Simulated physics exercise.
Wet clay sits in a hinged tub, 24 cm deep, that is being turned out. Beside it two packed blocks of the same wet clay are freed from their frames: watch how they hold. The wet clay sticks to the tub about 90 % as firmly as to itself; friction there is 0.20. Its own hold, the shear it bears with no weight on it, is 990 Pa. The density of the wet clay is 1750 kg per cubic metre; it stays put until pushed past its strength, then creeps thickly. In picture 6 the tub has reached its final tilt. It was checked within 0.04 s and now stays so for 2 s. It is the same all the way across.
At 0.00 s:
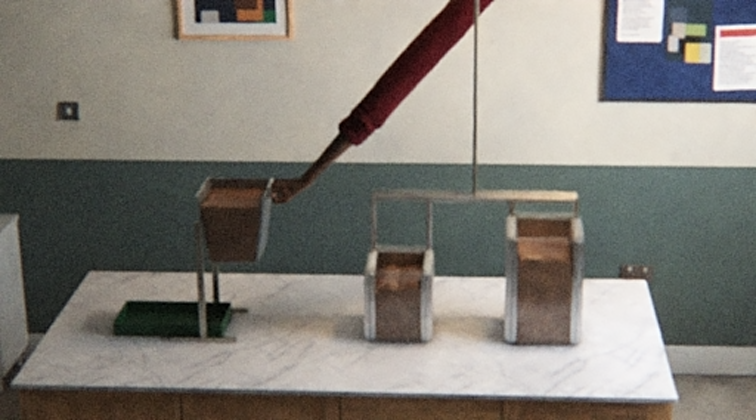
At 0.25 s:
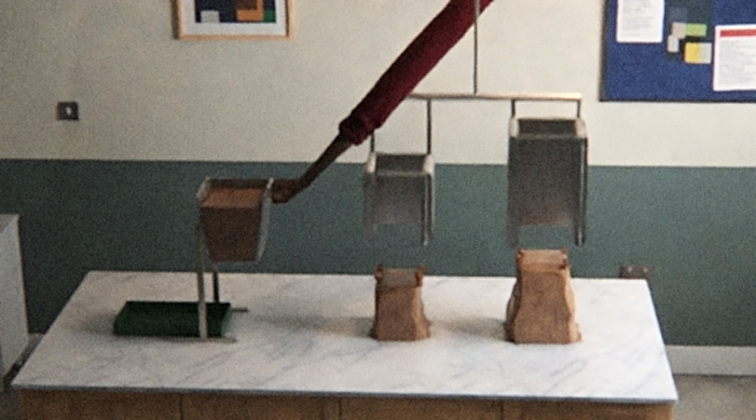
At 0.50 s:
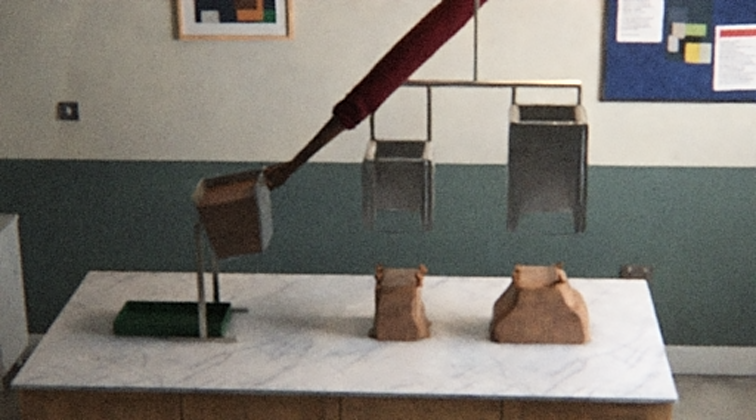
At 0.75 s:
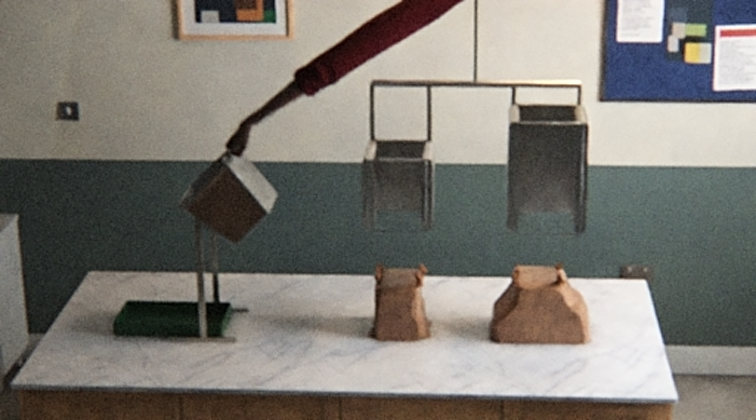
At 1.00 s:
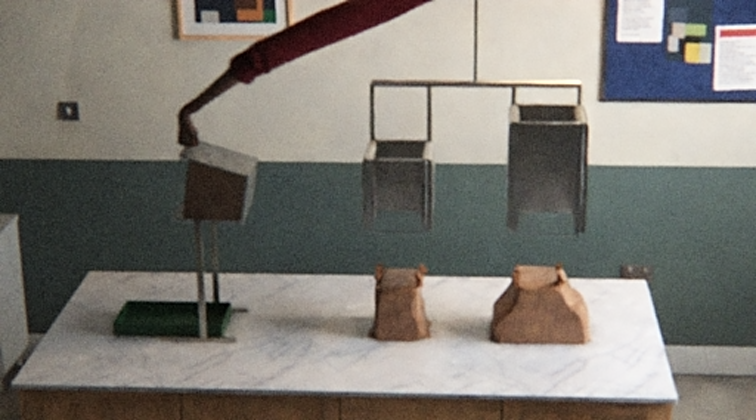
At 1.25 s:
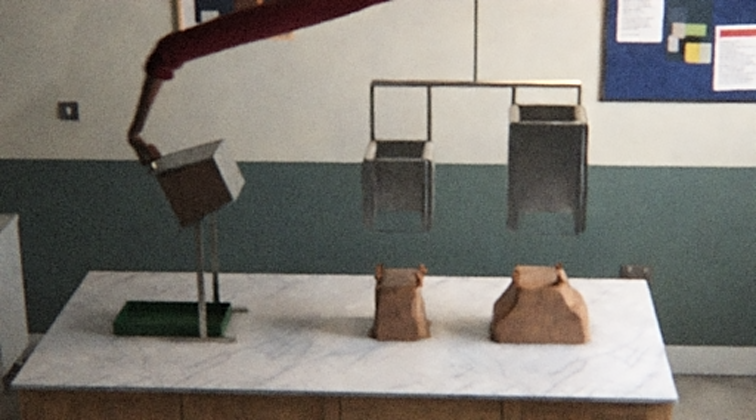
A long dark red arm reaches down to a metal tub of brown clay above a green tray, on a white marbled table seen from the front and slightly above. Two open metal casings rise off two brown clay blocks at right; the larger block slumps and widens while the smaller keeps its height. The arm then swings the tub over leftward, no clay leaving it, while the camera stays still.
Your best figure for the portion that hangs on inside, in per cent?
Close to 6 per cent.
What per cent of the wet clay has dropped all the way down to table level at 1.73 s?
About 0 %.
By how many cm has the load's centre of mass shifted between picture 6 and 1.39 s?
About 5 cm.
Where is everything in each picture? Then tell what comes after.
Handle-side rim at (262, 198), tilt 0 degrees; top of the wet clay at (255, 207); blocks stand 22 cm, 34 cm (left to right), in the first frame.
Handle-side rim at (262, 198), tilt 0 degrees; top of the wet clay at (255, 207); blocks stand 22 cm, 30 cm (left to right), in the second frame.
Handle-side rim at (255, 186), tilt 11 degrees; top of the wet clay at (250, 197); blocks stand 22 cm, 23 cm (left to right), in the third frame.
Handle-side rim at (221, 161), tilt 46 degrees; top of the wet clay at (227, 172); blocks stand 22 cm, 23 cm (left to right), in the fourth frame.
Handle-side rim at (179, 158), tilt 81 degrees; top of the wet clay at (189, 164); blocks stand 22 cm, 23 cm (left to right), in the fifth frame.
Handle-side rim at (147, 177), tilt 113 degrees; top of the wet clay at (206, 162); blocks stand 22 cm, 23 cm (left to right), in the sixth frame.
After 1.39 s, the tub is at 113 degrees and holds 94 %.
After 1.56 s, the tub is at 113 degrees and holds 52 %.
After 1.73 s, the tub is at 113 degrees and holds 20 %.
After 1.90 s, the tub is at 113 degrees and holds 6 %.
After 3.25 s, at the end, the tub is at 113 degrees and holds 6 %.
